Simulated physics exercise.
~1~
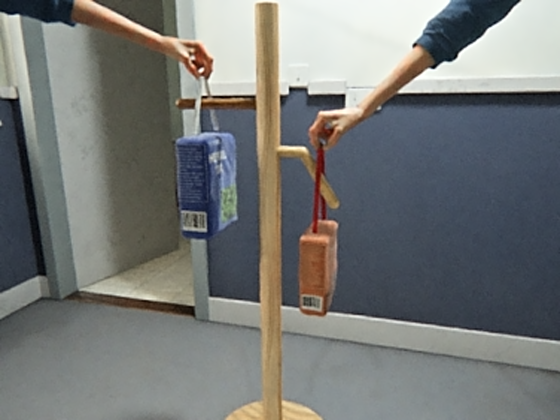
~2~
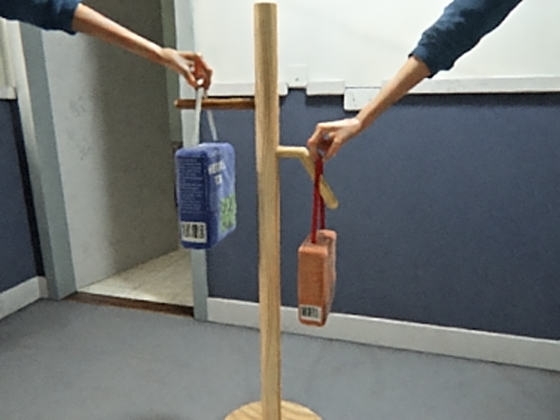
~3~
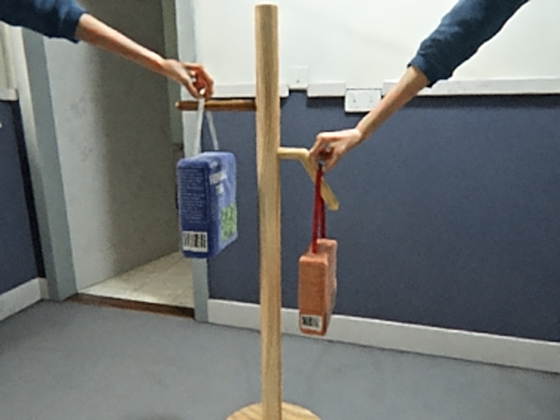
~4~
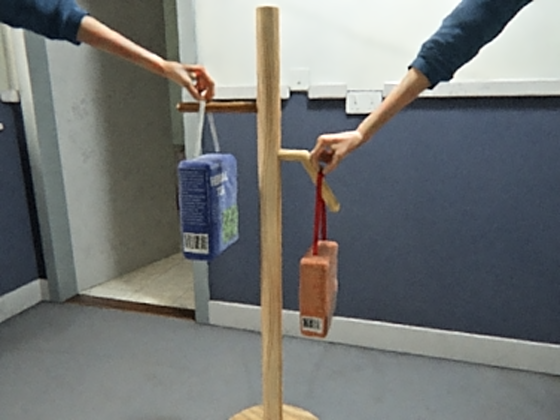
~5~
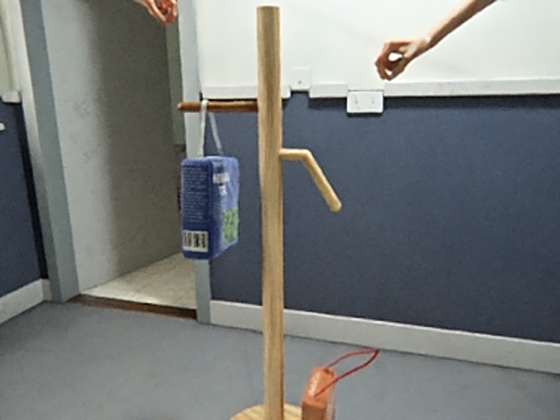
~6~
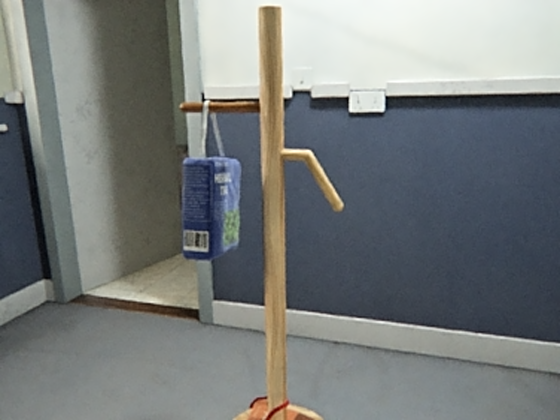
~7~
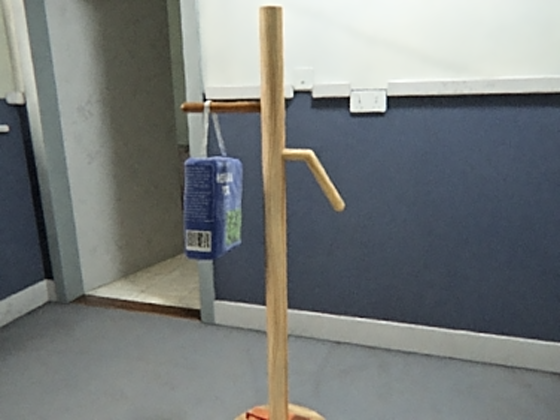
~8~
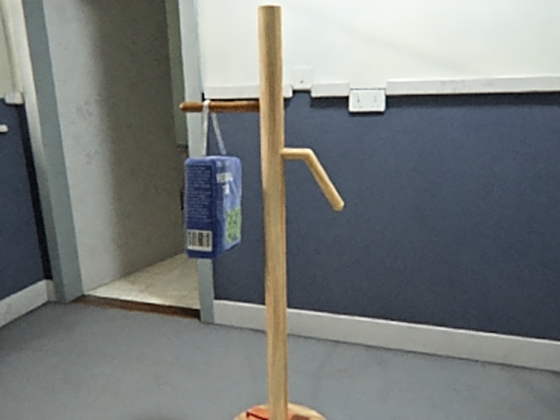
Two hands lower a blue sack and an orange bag onto pegs; only the blue stays hanging.
